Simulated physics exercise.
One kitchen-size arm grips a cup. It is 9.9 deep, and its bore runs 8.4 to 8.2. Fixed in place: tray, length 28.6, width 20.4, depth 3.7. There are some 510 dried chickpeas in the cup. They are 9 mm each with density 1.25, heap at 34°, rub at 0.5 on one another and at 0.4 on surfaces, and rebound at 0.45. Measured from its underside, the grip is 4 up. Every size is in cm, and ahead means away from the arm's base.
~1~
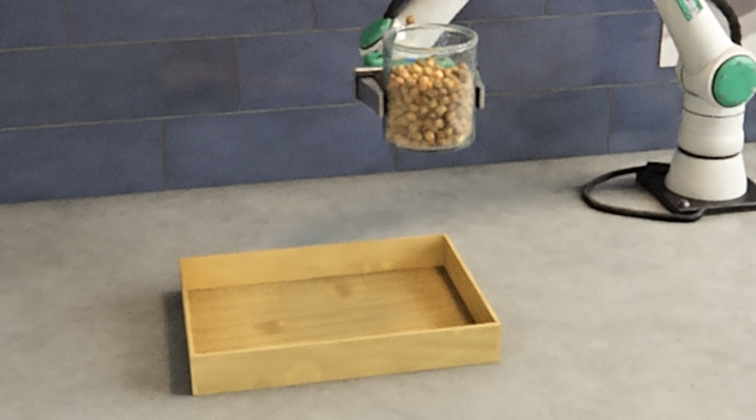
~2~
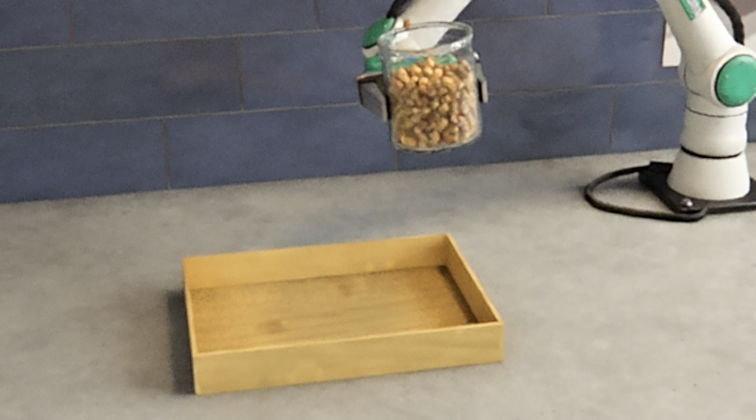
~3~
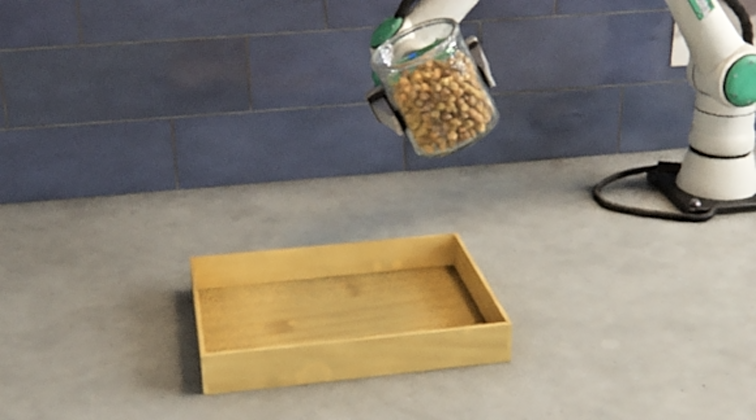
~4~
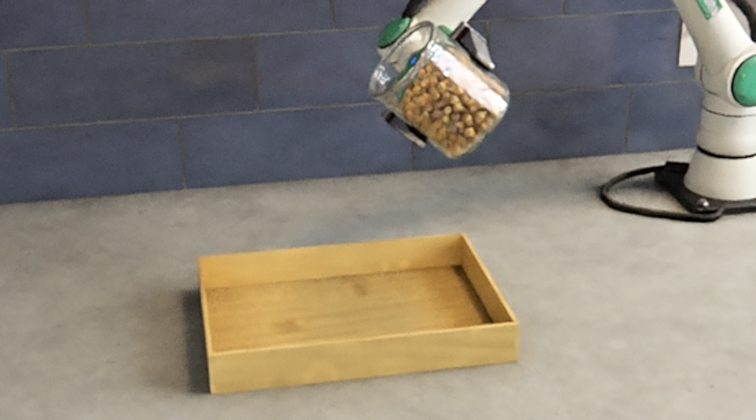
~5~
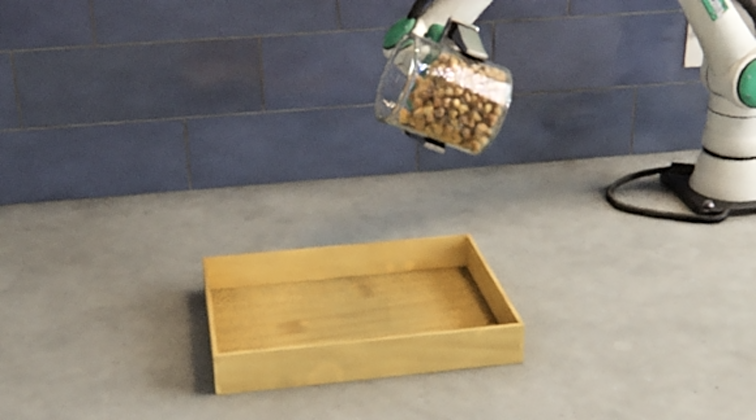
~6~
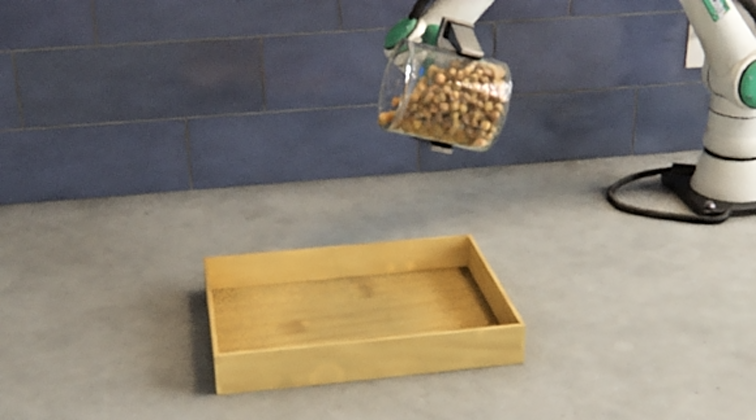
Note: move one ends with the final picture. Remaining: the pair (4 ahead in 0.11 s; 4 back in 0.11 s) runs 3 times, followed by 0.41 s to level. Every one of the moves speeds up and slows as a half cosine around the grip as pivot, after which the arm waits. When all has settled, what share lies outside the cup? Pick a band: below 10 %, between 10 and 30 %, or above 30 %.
The share falls above 30 %.
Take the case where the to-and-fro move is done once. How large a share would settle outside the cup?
Estimate for that case: 25 %.
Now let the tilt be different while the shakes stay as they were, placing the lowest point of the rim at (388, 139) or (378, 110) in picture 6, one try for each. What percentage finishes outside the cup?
First try about 80 per cent, second try about 25 per cent.
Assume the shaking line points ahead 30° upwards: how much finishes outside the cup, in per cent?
65 %.
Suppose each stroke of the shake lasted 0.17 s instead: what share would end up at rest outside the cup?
It would be some 25 %.
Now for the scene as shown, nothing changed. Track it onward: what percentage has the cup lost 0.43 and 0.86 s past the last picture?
In turn: 35 %, then 50 %.
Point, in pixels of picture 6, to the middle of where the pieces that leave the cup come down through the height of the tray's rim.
Roughly at (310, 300).
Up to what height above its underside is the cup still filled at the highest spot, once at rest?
It reaches close to 6.5 cm in the end.
Then, 0.43 s on, tilted 73° forward, highest piece 25 above the table; 346 in the cup, 117 in the tray, 51 in flight or on a rim.
Then, 0.86 s on, tilted 39° forward, highest piece 26 above the table; 251 in the tray, 248 in the cup, 6 on the table or floor, 9 in flight or on a rim.
Then, 1.27 s on, level, highest piece 26 above the table; 259 in the tray, 248 in the cup, 7 on the table or floor.
Then, 2.32 s on, level, highest piece 26 above the table; 259 in the tray, 248 in the cup, 7 on the table or floor.
In the end, 259 in the tray, 248 in the cup, 7 on the table or floor. That is 52 % outside the cup.
